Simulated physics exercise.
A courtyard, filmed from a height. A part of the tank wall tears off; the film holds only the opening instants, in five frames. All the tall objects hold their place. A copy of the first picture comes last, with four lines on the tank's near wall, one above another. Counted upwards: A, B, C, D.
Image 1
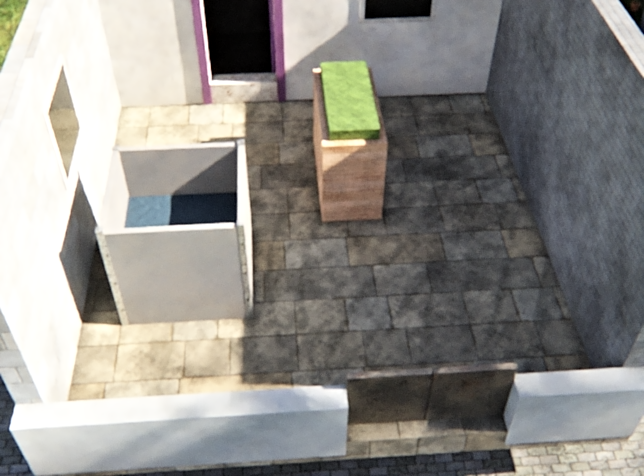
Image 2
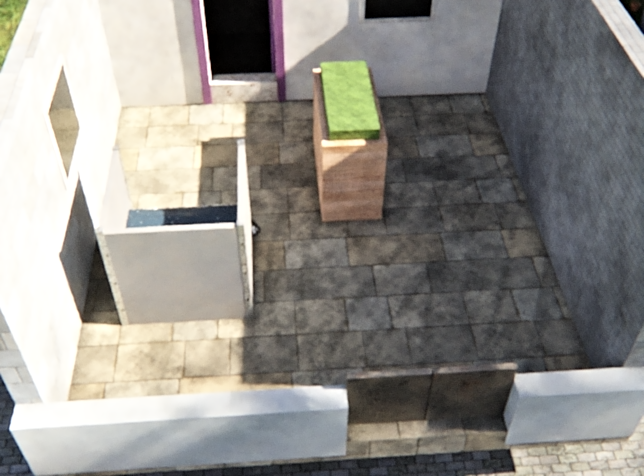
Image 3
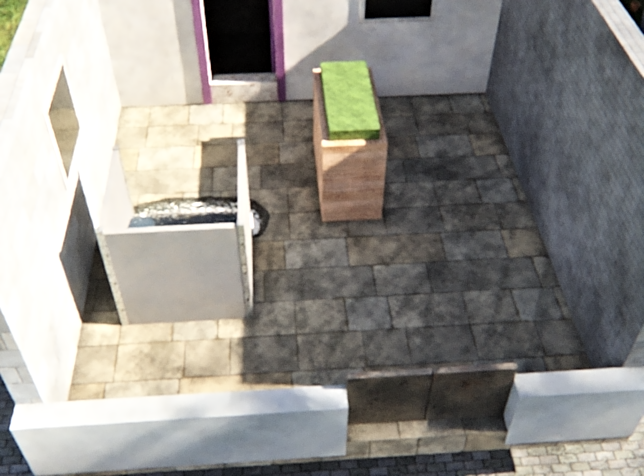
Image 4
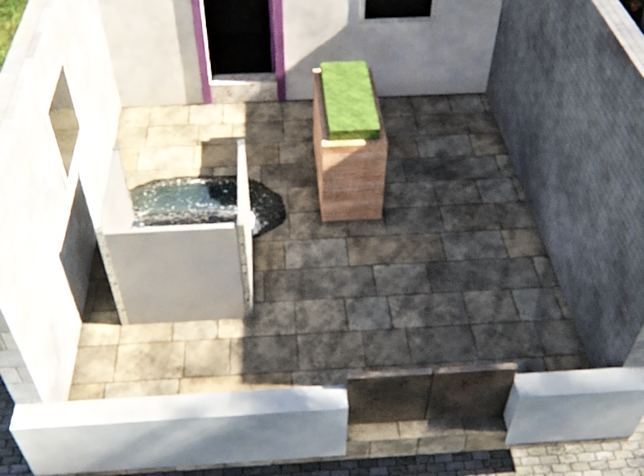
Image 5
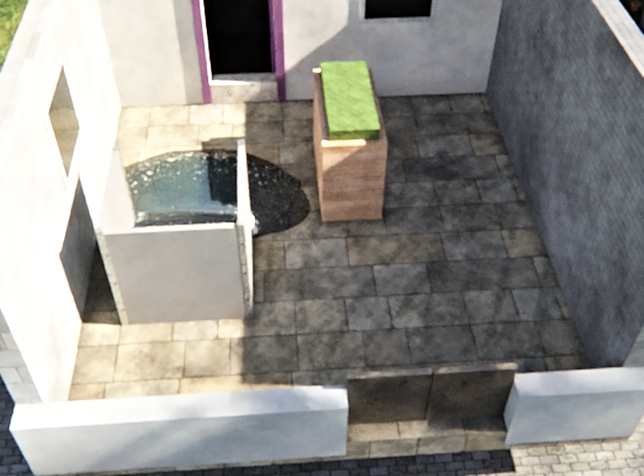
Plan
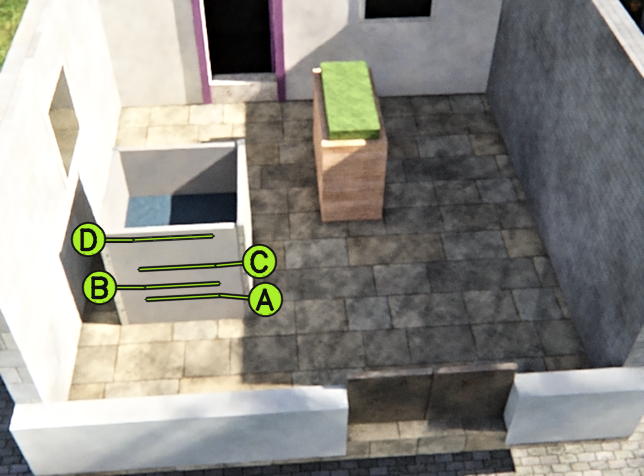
The clip opens on a high view of a paved, walled courtyard, with still water in a pale tank left of a grass-topped brick block. The tank's far side disappears, and water emerges behind the remaining front wall, then spreads backward and rightward across the paving, its dark edge nearing the block.
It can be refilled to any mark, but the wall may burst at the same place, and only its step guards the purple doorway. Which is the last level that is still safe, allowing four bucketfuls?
C.
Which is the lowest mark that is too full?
The answer is D.
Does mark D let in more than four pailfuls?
Yes, it does.
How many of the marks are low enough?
Three.
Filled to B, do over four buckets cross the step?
No, not at all.
In lime, A at (183, 297); B at (181, 285); C at (178, 267); D at (172, 237); from the bottom up A, B, C, D.
For mark A, nothing gets over.
For mark B, nothing gets over.
For mark C, a bucket or two gets in.
For mark D, about 10 bucketfuls get in.
